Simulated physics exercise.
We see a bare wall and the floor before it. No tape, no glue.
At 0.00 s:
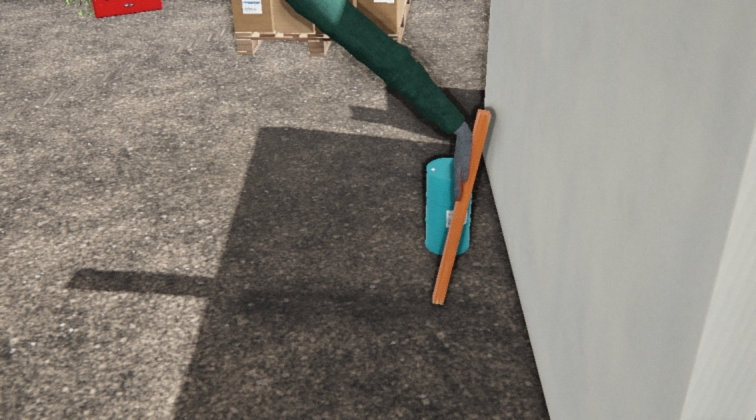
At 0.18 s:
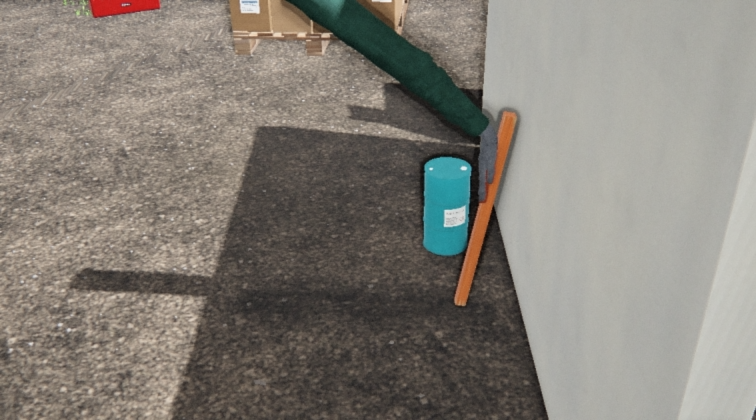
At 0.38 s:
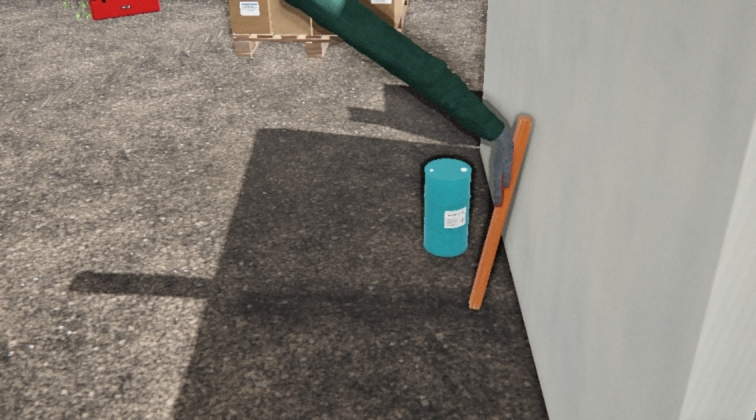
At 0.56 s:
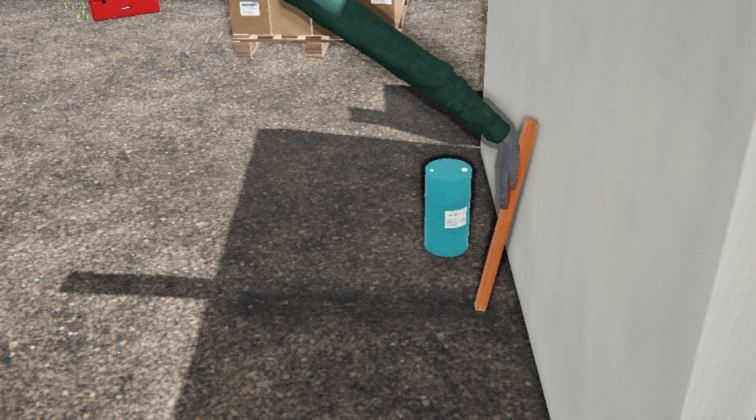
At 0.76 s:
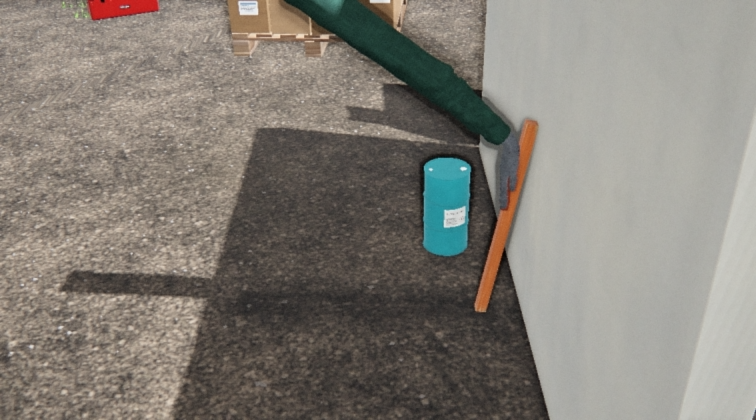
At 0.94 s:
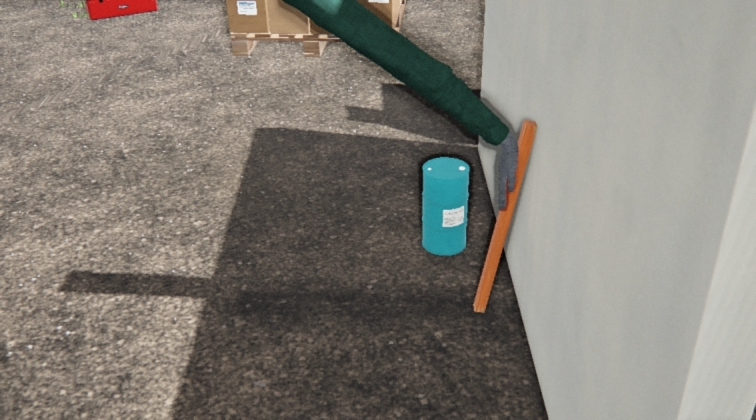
An orange pole, held by a gloved hand on a dark green sleeve, moves over sunlit and shadowed gritty ground beside a bare pale wall, seen from above. A turquoise canister with a white label stands near the wall, with cardboard boxes on a pallet and a red object behind. The hand shifts the pole rightward past the canister to the wall, then both stay nearly still.
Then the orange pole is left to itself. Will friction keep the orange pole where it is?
It holds.
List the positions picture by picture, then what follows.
On its way; orange pole (459, 214); turquoise canister (448, 207), in the first frame.
On its way; orange pole (483, 215); turquoise canister (446, 207), in the second frame.
On its way; orange pole (498, 219); turquoise canister (447, 208), in the third frame.
On its way; orange pole (504, 221); turquoise canister (447, 208), in the fourth frame.
Propped up under the hand; orange pole (504, 222); turquoise canister (446, 207), in the fifth frame.
Propped up under the hand; orange pole (503, 223); turquoise canister (445, 207), in the sixth frame.
After 1.54 s, nothing has stirred.
After 2.14 s, orange pole resting near (503, 223).
At rest (2.8 s), both in place. Seen from the same camera at the end, orange pole near (503, 223). The pole remains leaning.
